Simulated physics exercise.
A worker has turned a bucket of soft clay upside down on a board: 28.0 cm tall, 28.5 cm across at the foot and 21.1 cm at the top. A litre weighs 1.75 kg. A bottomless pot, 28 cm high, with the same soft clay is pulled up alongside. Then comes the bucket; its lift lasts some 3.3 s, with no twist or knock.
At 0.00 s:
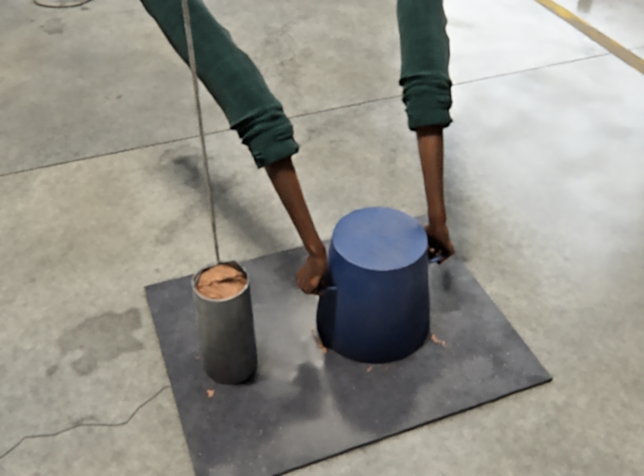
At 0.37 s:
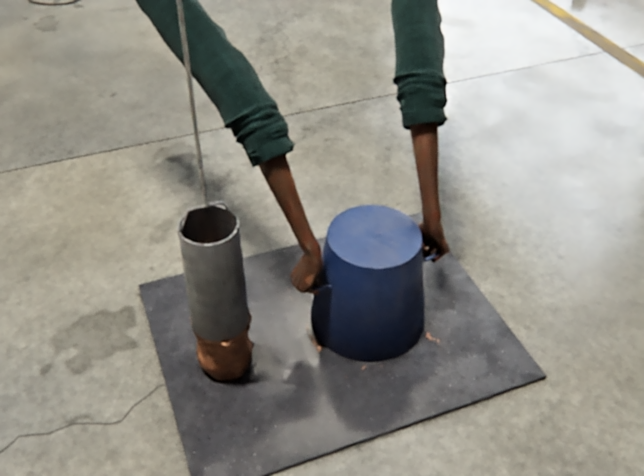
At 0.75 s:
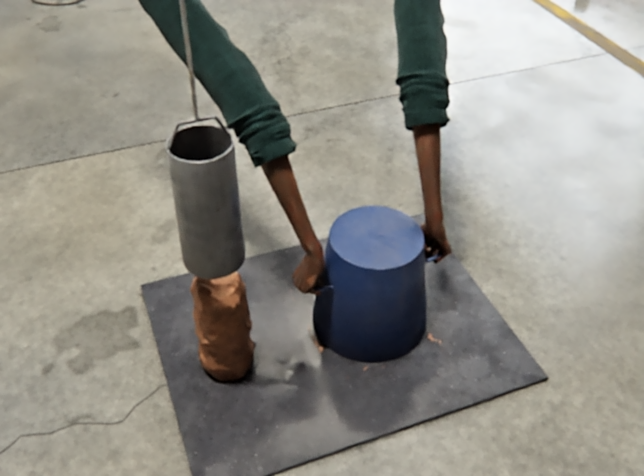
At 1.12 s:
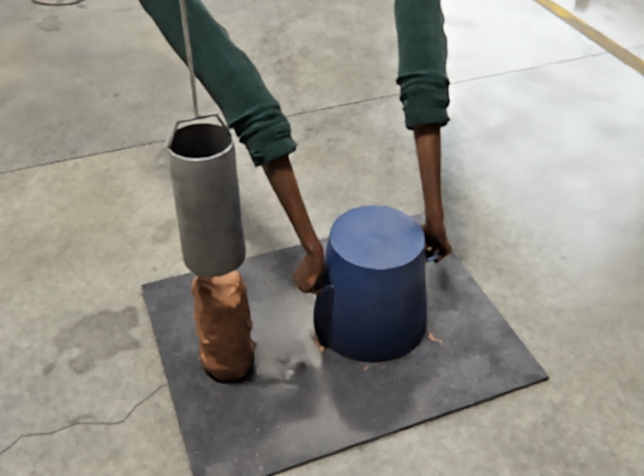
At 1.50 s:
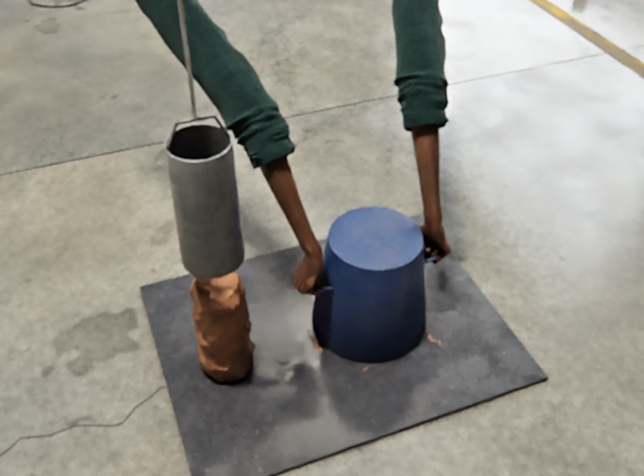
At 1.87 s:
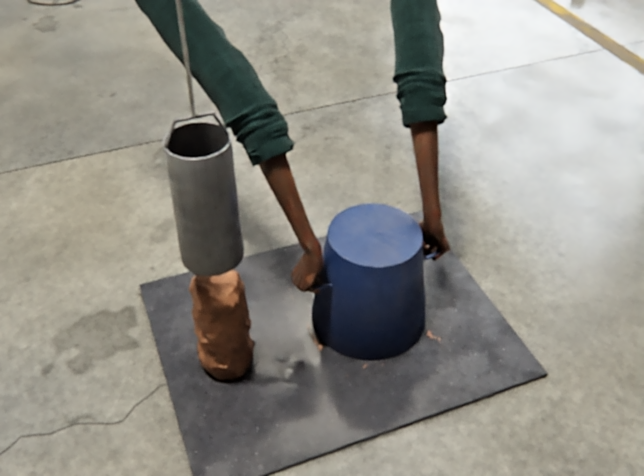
A grey bottomless pot filled with reddish-brown clay rises straight up from a dark board, uncovering a narrow, upright column of clay beneath it. The pot then hangs nearly motionless just above the column, while two green-sleeved arms keep their hands on the upturned blue bucket to the right, which stays in place.
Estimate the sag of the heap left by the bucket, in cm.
Some 0 cm.
After 2.7 s, the bucket is up 6.6 cm; the soft clay has come down 0.1 cm to 28 cm and is 29 cm wide.
After 3.5 s, the bucket is up 17 cm; the soft clay has come down 0.1 cm to 28 cm and is 29 cm wide.
After 4.3 s, the bucket is up 28 cm; the soft clay has come down 0.1 cm to 28 cm and is 29 cm wide.
After 5.3 s, the bucket is clear; the soft clay has come down 0.1 cm to 28 cm and is 29 cm wide.
After 5.9 s, at rest, the bucket is clear; the soft clay has come down 0.1 cm to 28 cm and is 29 cm wide.
